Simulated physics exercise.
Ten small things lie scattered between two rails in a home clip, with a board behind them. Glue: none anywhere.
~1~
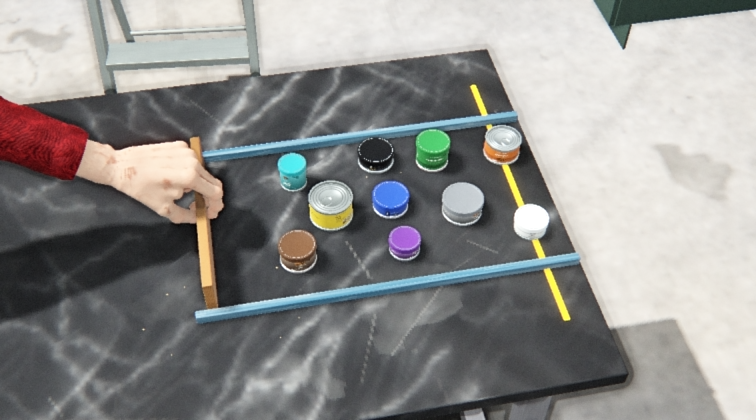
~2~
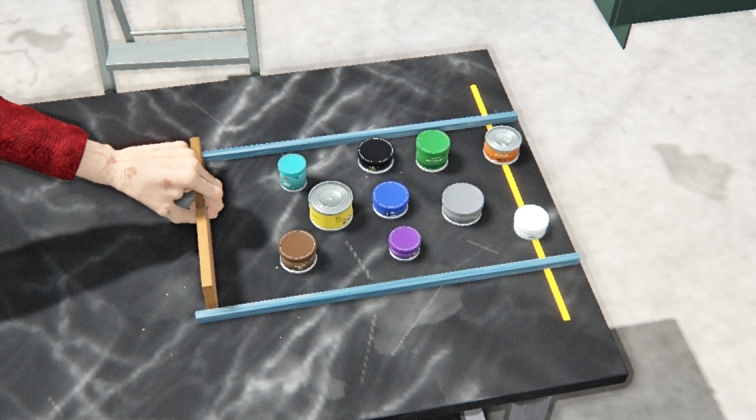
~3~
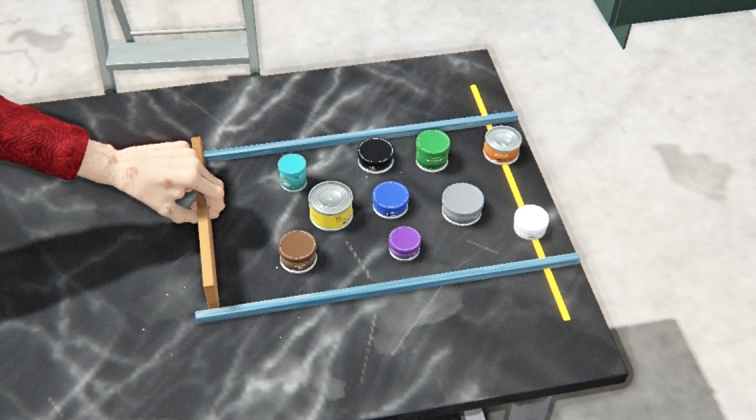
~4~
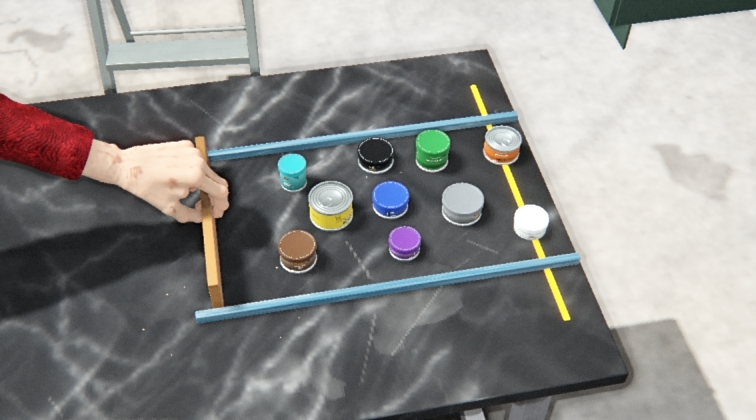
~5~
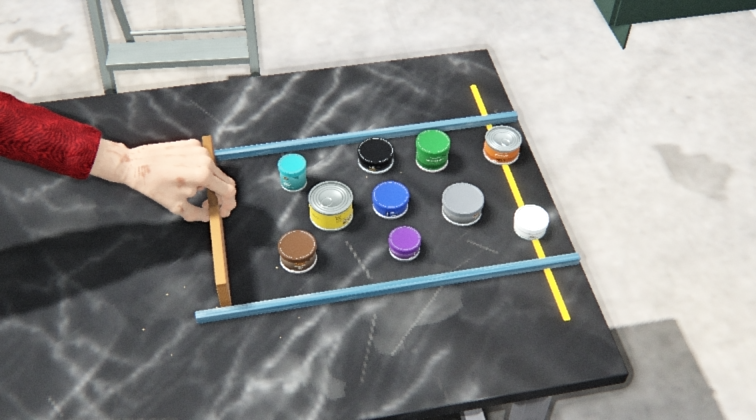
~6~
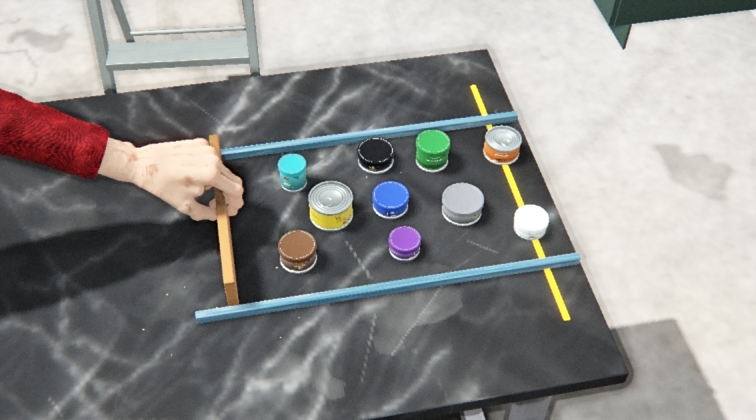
A hand in a red sleeve slid a wooden board slightly to the right between two blue rails on a dark marbled table, while the colourful tins in front of it stayed still.
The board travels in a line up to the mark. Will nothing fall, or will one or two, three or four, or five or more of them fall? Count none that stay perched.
Five or more fall.
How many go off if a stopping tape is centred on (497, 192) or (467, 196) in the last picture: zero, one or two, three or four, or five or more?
The first spot would give 1 or 2 falling and the second none.
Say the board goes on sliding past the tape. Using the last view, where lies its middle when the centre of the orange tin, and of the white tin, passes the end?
At (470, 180) for the orange tin; at (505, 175) for the white tin.
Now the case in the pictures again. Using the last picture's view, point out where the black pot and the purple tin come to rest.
The black pot stops around (511, 130); the purple tin around (554, 241).
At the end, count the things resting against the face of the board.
Contact count: 5.
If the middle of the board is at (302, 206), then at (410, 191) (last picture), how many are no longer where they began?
That makes 2 at the first spot and 8 at the second.
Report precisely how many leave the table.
The figure is 5, exactly.
A little later, none off yet; orange tin at rest near (502, 146); white tin at rest near (531, 223); grey tin at rest near (462, 204).
When it is over, the number that fall off is five or more; down, blue tin, green pot, grey tin, white tin and orange tin.
